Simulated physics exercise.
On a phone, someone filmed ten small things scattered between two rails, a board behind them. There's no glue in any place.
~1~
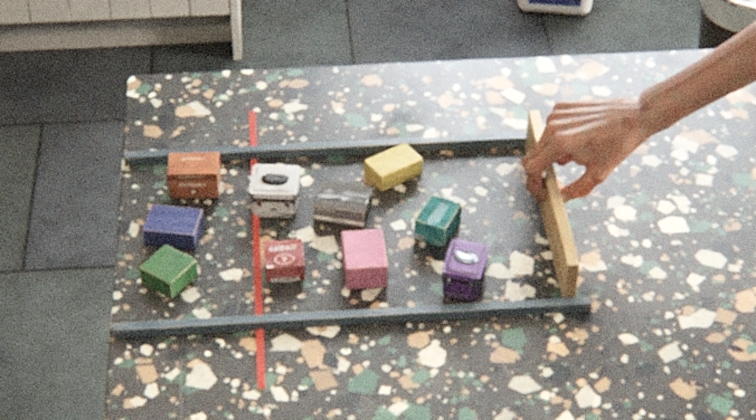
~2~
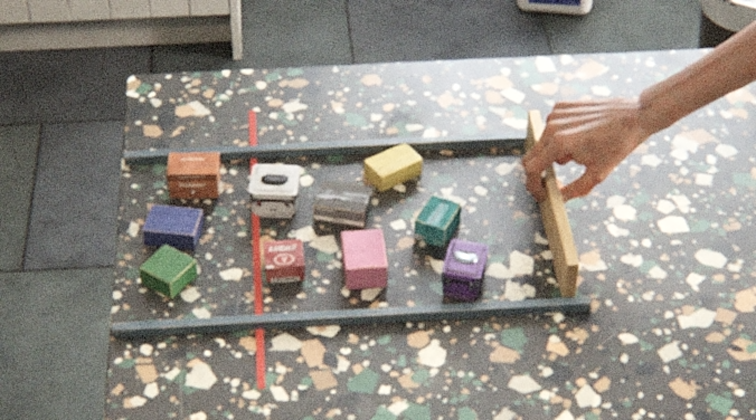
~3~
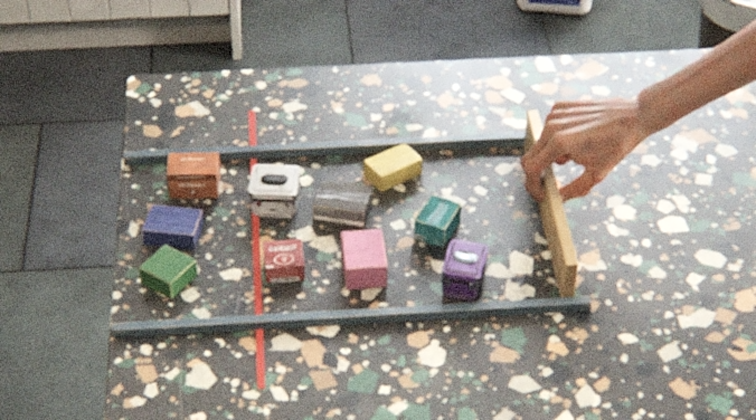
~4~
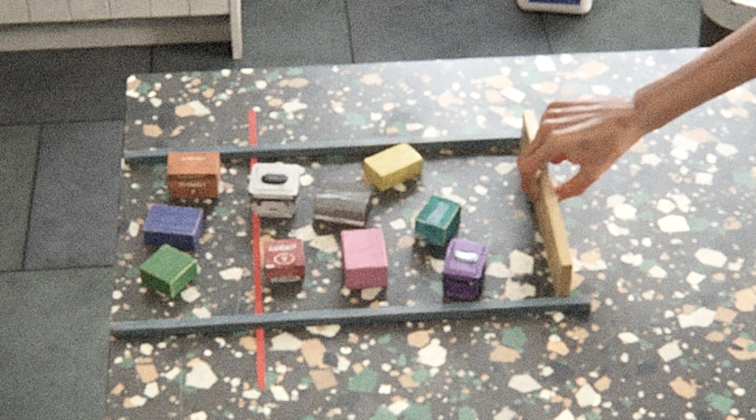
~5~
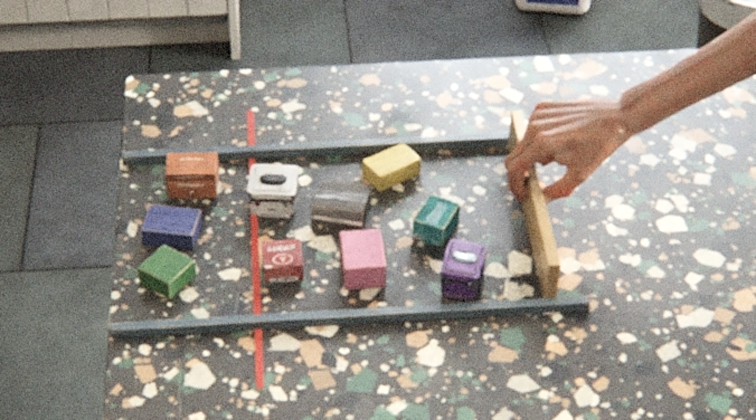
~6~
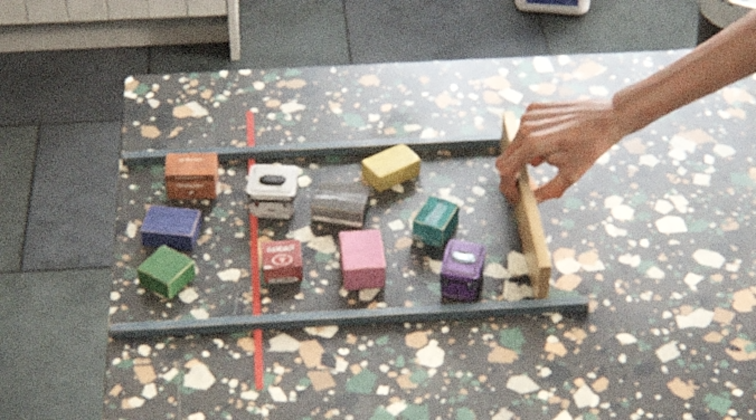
A hand sliding a wooden board slightly left between two rails, while the small coloured boxes and blocks scattered ahead stay still.
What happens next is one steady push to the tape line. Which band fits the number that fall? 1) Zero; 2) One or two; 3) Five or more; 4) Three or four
Zero (1).
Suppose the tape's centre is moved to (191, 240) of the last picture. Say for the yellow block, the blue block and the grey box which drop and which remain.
In short: Yellow block safe, blue block safe, grey box safe.
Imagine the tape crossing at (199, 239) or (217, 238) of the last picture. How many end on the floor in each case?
3 and 2 down on the floor.
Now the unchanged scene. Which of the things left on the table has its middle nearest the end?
Nearest at the end: The green block.
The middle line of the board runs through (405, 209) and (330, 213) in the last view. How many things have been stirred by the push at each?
That makes 4 at the first spot and 8 at the second.
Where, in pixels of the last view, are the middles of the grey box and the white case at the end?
Grey box at (217, 207), white case at (182, 182).
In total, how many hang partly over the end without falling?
The count is 2.
Soon after, none off yet; green block at rest near (167, 272); blue block at rest near (171, 228); orange box at rest near (192, 176).
At rest, the number that fall off is zero.
